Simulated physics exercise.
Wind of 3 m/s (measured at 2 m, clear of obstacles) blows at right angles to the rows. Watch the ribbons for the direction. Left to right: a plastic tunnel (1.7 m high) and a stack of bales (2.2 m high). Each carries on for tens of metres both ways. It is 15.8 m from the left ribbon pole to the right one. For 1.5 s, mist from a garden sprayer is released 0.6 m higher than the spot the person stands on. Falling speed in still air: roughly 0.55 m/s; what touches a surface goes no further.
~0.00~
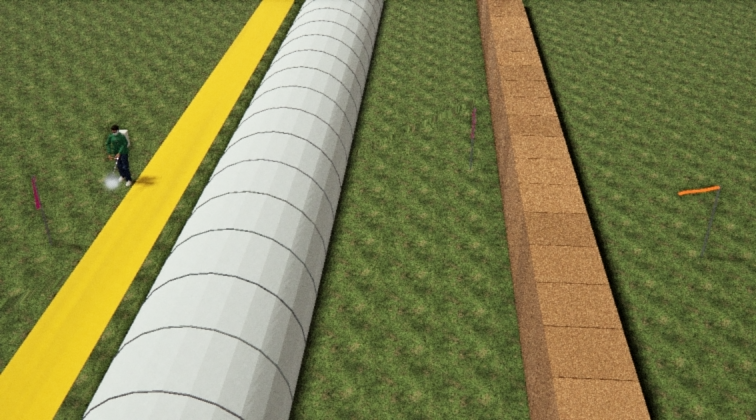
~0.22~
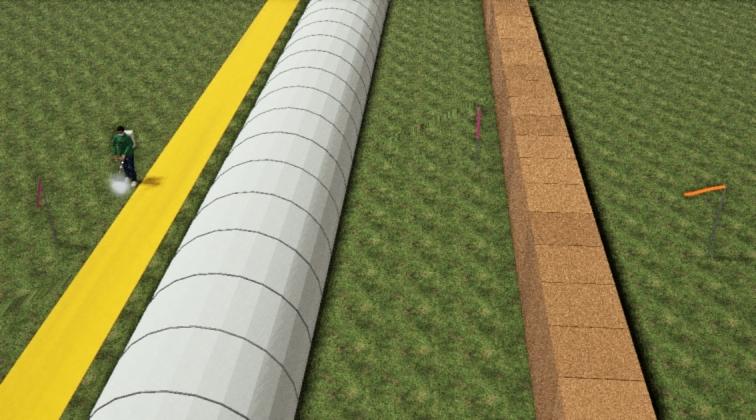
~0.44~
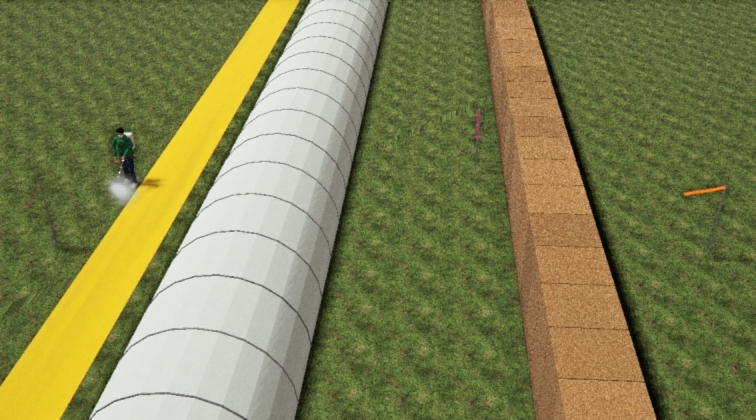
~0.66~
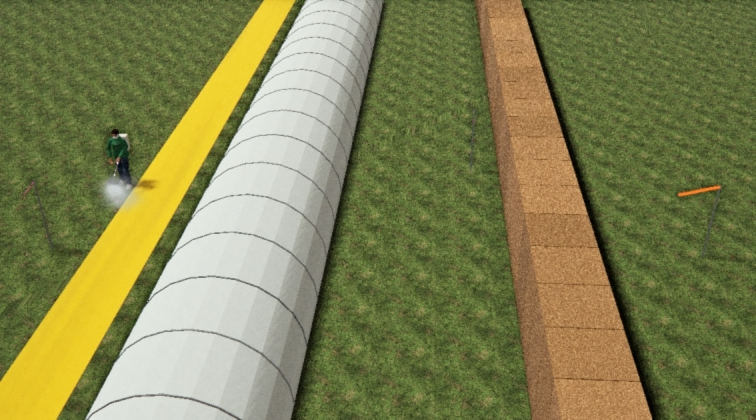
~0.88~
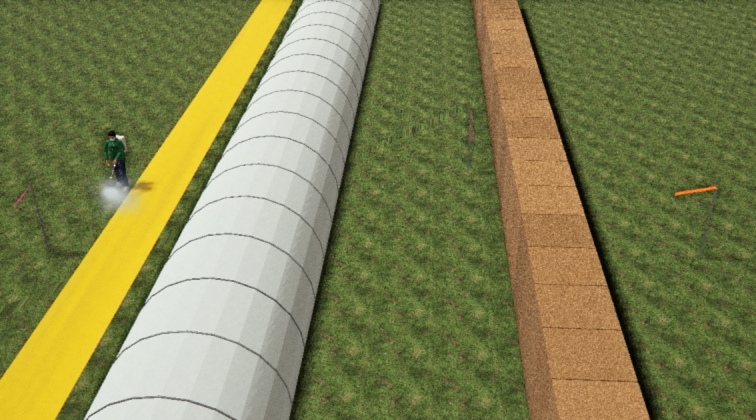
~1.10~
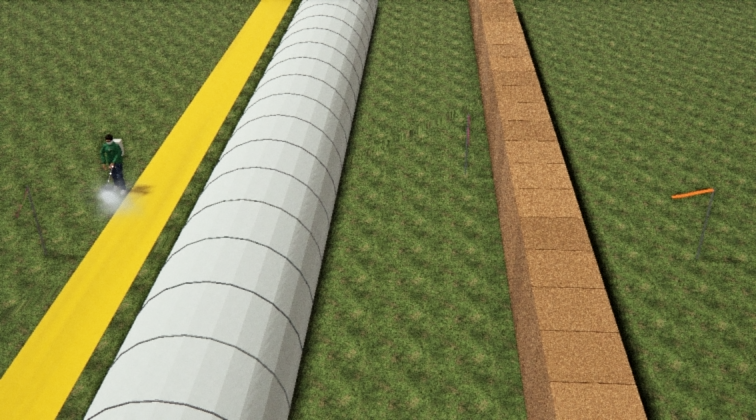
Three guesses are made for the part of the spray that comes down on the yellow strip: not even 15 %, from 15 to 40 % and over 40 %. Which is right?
On the yellow strip: Over 40 %.
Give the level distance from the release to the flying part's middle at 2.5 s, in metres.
Roughly 0.5 m.
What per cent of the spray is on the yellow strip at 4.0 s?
Some 60 per cent.
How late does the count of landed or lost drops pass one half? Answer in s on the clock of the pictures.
At about 2.0 s.
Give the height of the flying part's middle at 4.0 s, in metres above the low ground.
About 0.6 m.
After 2.5 s, 32 % is in the air or yet to come; 45 % lies on the yellow strip; the middle of what still flies is 0.4 m above the low ground, near (127, 199).
After 4.0 s, 12 % is in the air or yet to come; 60 % lies on the yellow strip; the middle of what still flies is 0.6 m above the low ground, near (135, 188).
After 8.0 s, 3 % is in the air or yet to come; 65 % lies on the yellow strip.
After 20.0 s, 0 % is in the air or yet to come; 65 % lies on the yellow strip.
After 45.0 s, 0 % is in the air or yet to come; 65 % lies on the yellow strip.
